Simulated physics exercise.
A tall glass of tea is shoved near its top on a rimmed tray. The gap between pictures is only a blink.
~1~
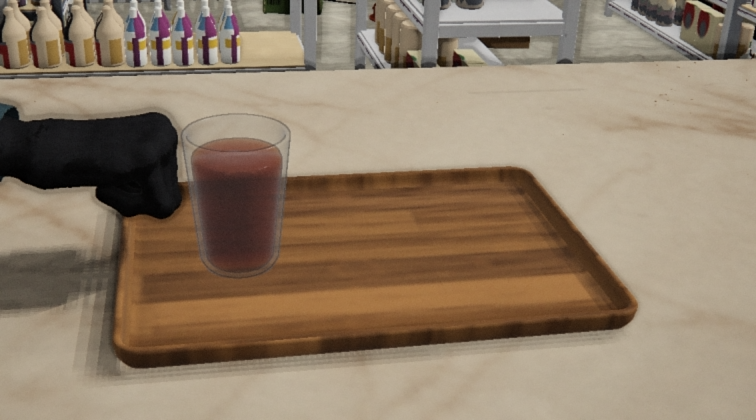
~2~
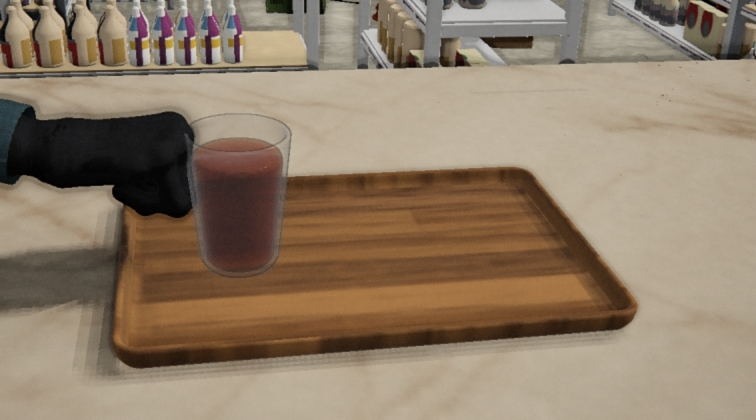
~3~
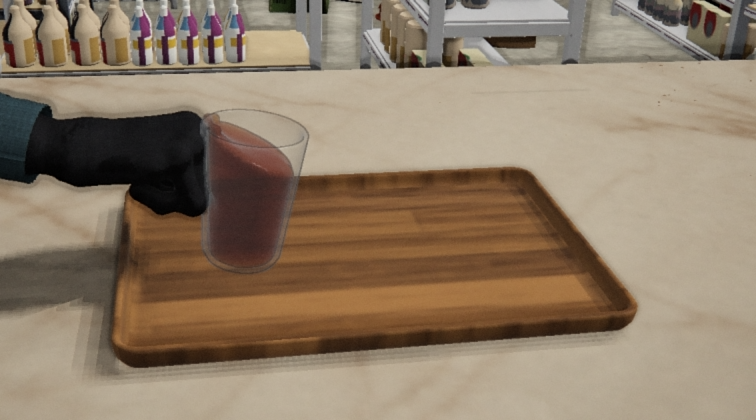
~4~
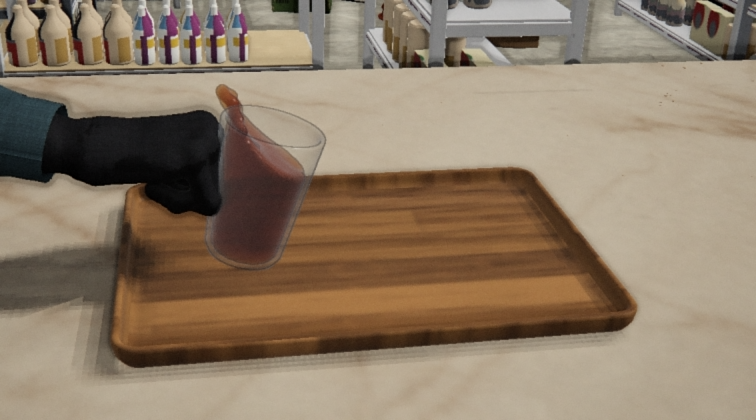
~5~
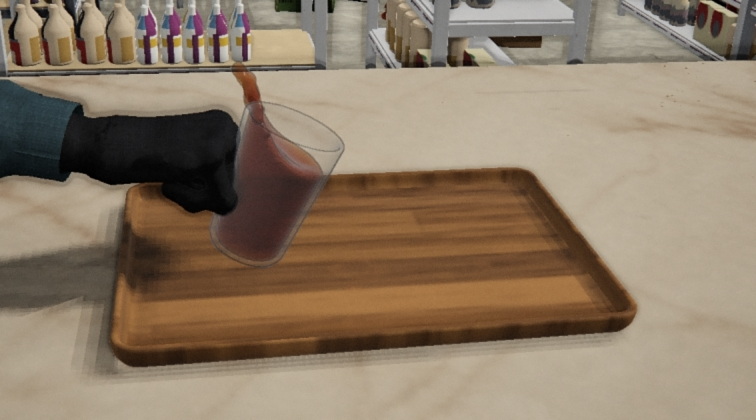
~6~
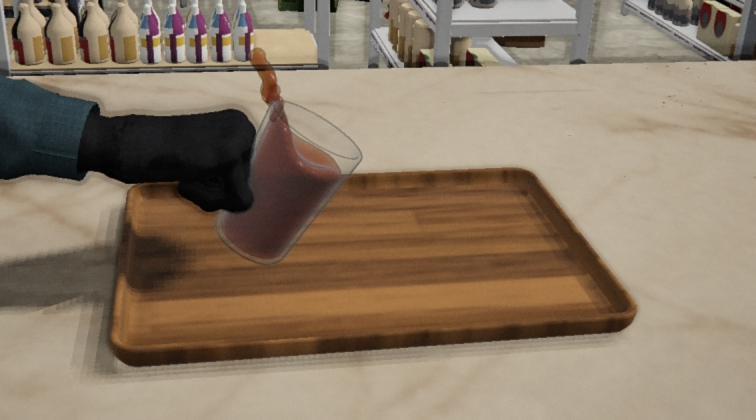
A black-gloved hand pushed the upper part of a tall glass of reddish drink on a wooden tray, tilting it steadily to the right as the liquid sloshed and a little splashed over the left rim.
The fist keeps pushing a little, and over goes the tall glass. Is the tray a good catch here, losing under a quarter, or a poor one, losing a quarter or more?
A poor one.
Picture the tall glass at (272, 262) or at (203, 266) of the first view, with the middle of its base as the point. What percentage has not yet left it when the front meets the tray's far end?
Spot one gives 55 percent, spot two gives 45 percent.
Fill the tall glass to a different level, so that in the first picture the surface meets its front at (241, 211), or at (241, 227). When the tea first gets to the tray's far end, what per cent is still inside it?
I'd put it at around 65 percent the first time and around 60 percent the second.
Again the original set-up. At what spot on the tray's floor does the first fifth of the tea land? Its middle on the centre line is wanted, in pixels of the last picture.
At about (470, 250).
A moment on, the tall glass lies on its side and 65 per cent is in the glass, 20 on the tray and 15 above or beyond its rim.
Next, the tall glass lies on its side and 33 per cent is in the glass, 48 on the tray and 19 above or beyond its rim.
Then the tall glass lies on its side and 19 per cent is in the glass, 37 on the tray and 44 above or beyond its rim.
Later the tall glass lies on its side and 10 per cent is in the glass, 42 on the tray and 48 above or beyond its rim.
At rest 52 per cent is held by tray and glass, 48 is off the tray.
